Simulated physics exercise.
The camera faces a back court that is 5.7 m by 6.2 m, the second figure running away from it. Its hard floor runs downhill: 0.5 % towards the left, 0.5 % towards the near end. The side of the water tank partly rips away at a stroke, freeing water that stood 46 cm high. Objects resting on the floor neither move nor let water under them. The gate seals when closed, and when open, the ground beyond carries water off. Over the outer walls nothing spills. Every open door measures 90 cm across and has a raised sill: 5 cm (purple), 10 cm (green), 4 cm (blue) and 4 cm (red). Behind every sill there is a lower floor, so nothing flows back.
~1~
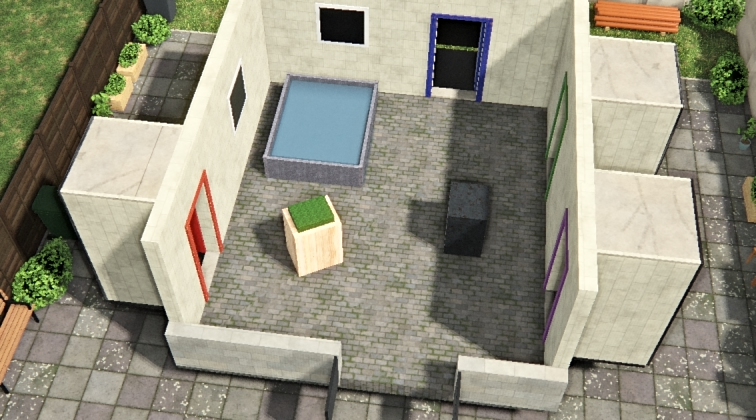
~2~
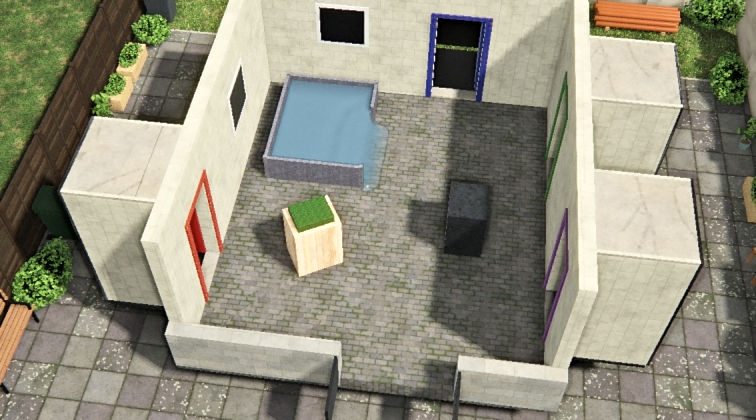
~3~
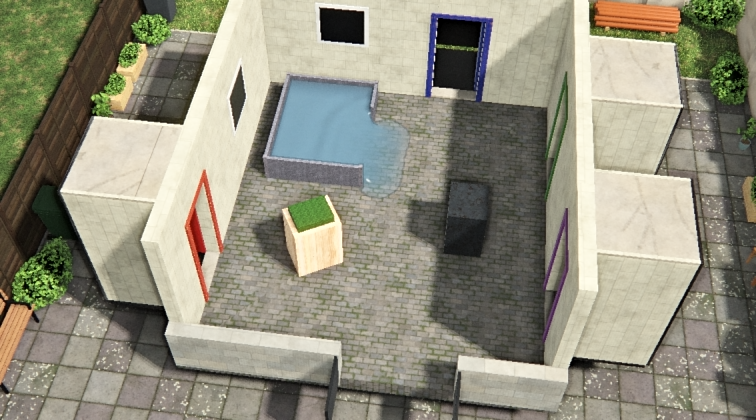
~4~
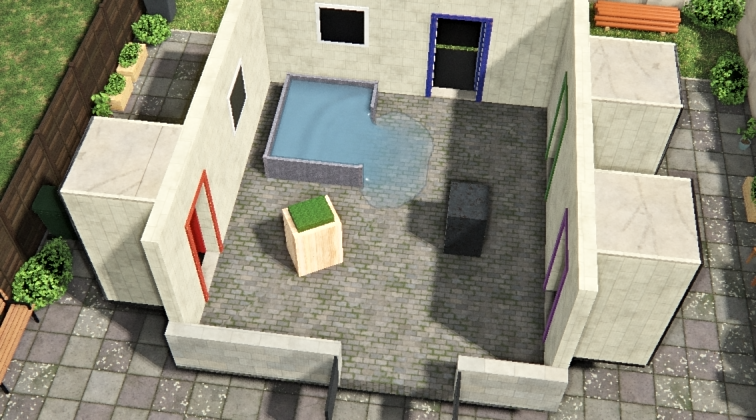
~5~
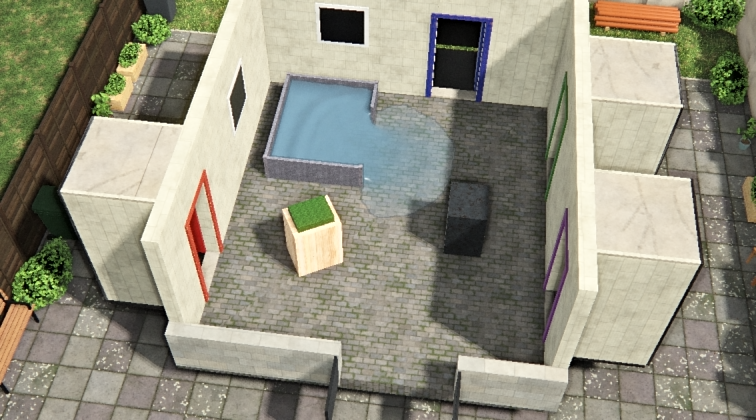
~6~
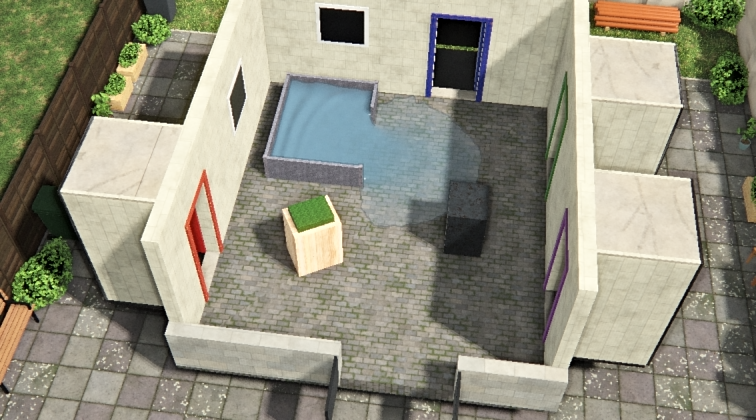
Walled courtyard with a raised water tank, its right side breaking open and water spreading across the paving to a dark block.
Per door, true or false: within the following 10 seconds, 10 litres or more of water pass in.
Purple door: False. Green door: True. Blue door: True. Red door: False.
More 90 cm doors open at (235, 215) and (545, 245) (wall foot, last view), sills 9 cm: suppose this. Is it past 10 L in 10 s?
Order as listed: Respected and surpassed.
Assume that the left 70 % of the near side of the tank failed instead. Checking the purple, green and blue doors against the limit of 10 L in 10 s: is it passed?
Door by door - purple: Out of bounds, green: Within bounds, blue: Within bounds.
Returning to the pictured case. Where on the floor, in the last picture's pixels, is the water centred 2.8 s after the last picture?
About (425, 174).
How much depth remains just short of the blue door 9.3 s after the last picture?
Reading: Close to 4.5 cm.
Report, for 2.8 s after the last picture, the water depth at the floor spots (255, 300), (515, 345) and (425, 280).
First 0 cm, then 2 cm, then 4 cm.
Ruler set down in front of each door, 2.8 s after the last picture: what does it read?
Depths: Purple door 4 cm, green door 16 cm, blue door 4 cm, red door 0 cm.
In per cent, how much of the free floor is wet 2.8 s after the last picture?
Near 55 per cent is wet.
Then, 0.7 s after the last picture water covers 30 % of the floor and is deepest (24 cm) near (370, 175); purple door not reached, green door 16 cm at the sill, 0 L in, blue door 3 cm at the sill, 0 L in, red door not reached.
Then, 1.5 s after the last picture water covers 35 % of the floor and is deepest (27 cm) near (545, 110); purple door not reached, green door 21 cm at the sill, 35 L in, blue door 4 cm at the sill, 0 L in, red door not reached.
Then, 2.8 s after the last picture water covers 55 % of the floor and is deepest (18 cm) near (544, 164); purple door 4 cm at the sill, 0 L in, green door 16 cm at the sill, 81 L in, blue door 4 cm at the sill, 0 L in, red door not reached.
Then, 5.3 s after the last picture water covers 60 % of the floor and is deepest (11 cm) near (463, 215); purple door 4 cm at the sill, 0 L in, green door 8 cm at the sill, 96 L in, blue door 8 cm at the sill, 20 L in, red door not reached.
Then, 9.3 s after the last picture water covers 85 % of the floor and is deepest (10 cm) near (194, 347); purple door 4 cm at the sill, 0 L in, green door 5 cm at the sill, 97 L in, blue door 5 cm at the sill, 32 L in, red door 5 cm at the sill, 0 L in.
